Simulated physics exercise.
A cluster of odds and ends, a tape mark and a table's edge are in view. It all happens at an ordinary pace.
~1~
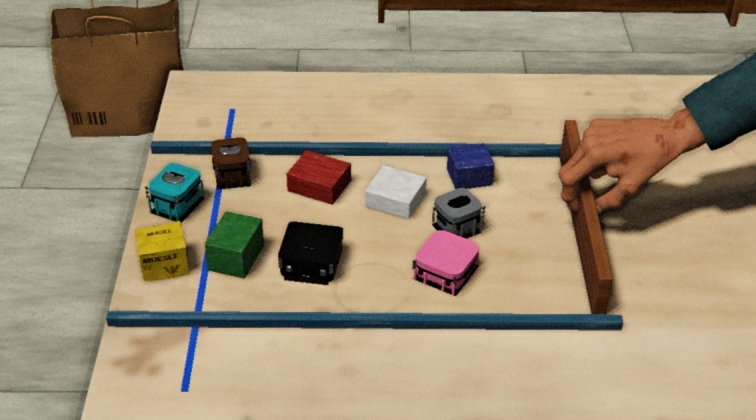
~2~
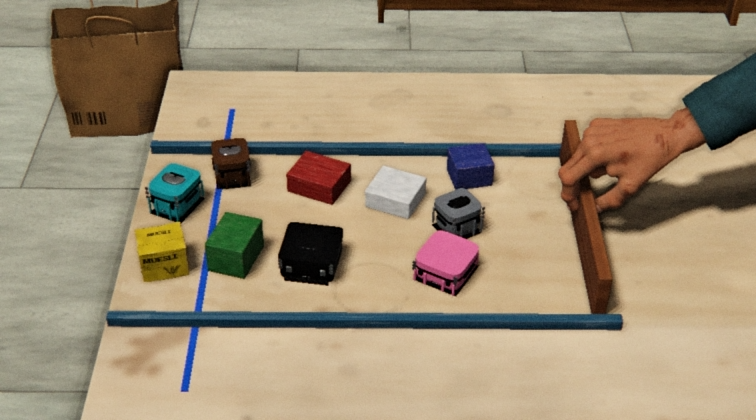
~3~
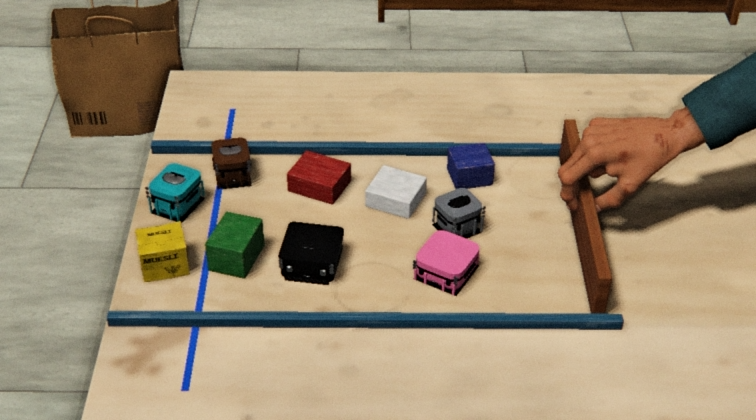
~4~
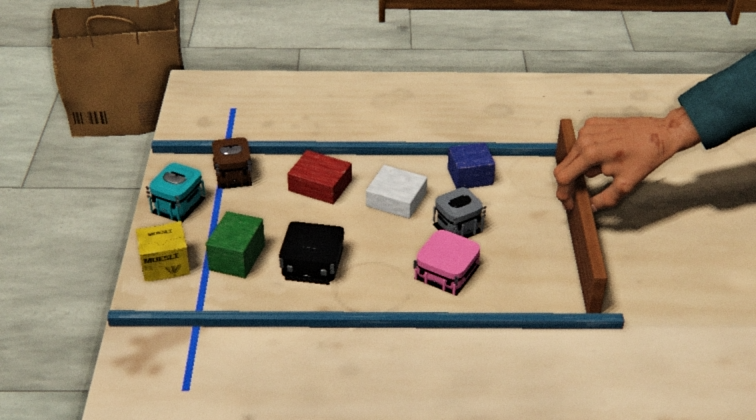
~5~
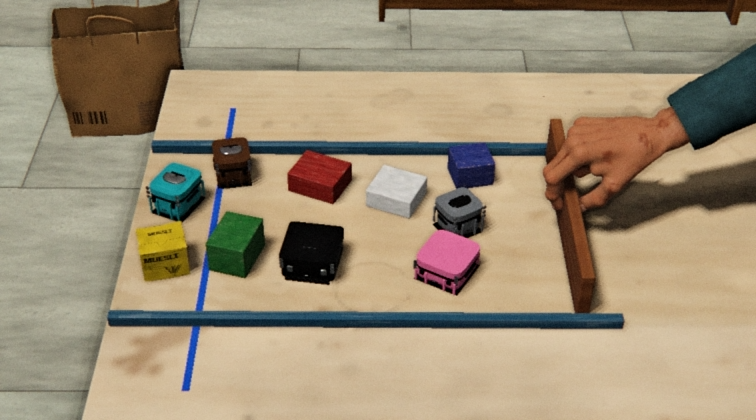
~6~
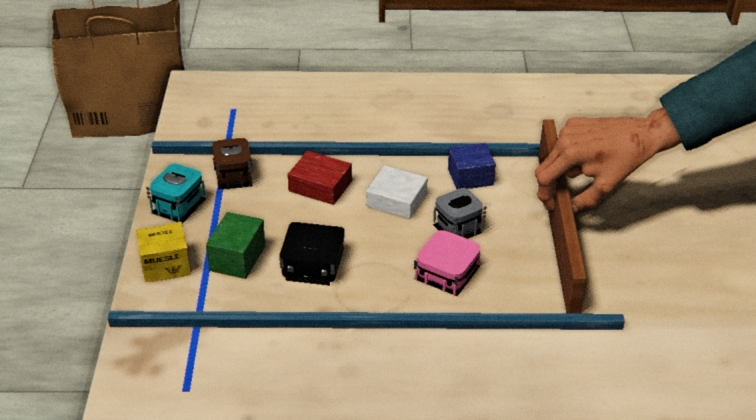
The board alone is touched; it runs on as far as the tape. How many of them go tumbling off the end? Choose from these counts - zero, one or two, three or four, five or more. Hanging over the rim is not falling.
Count: Three or four.
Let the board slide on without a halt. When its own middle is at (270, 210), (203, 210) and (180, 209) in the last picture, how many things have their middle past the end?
By position: 1 / 6 / 6.
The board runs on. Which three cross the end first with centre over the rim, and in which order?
Order: Yellow box, then green block, then brown case.
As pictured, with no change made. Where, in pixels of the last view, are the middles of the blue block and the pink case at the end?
In the last picture, roughly (204, 161) and (180, 269).
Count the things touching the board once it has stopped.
It touches 4.
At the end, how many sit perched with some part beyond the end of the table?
3 in all.
A little later, none off yet; yellow box at rest near (163, 252); turquoise case at rest near (177, 192); brown case at rest near (233, 163).
Next, none off yet; yellow box at rest near (163, 252); turquoise case at rest near (177, 192); brown case at rest near (230, 163).
Later still, one off so far; yellow box on its side near (84, 299); turquoise case moving near (167, 197); brown case shifted well along near (163, 160).
When it is over, the number that fall off is three or four; down, green block, brown case and yellow box.
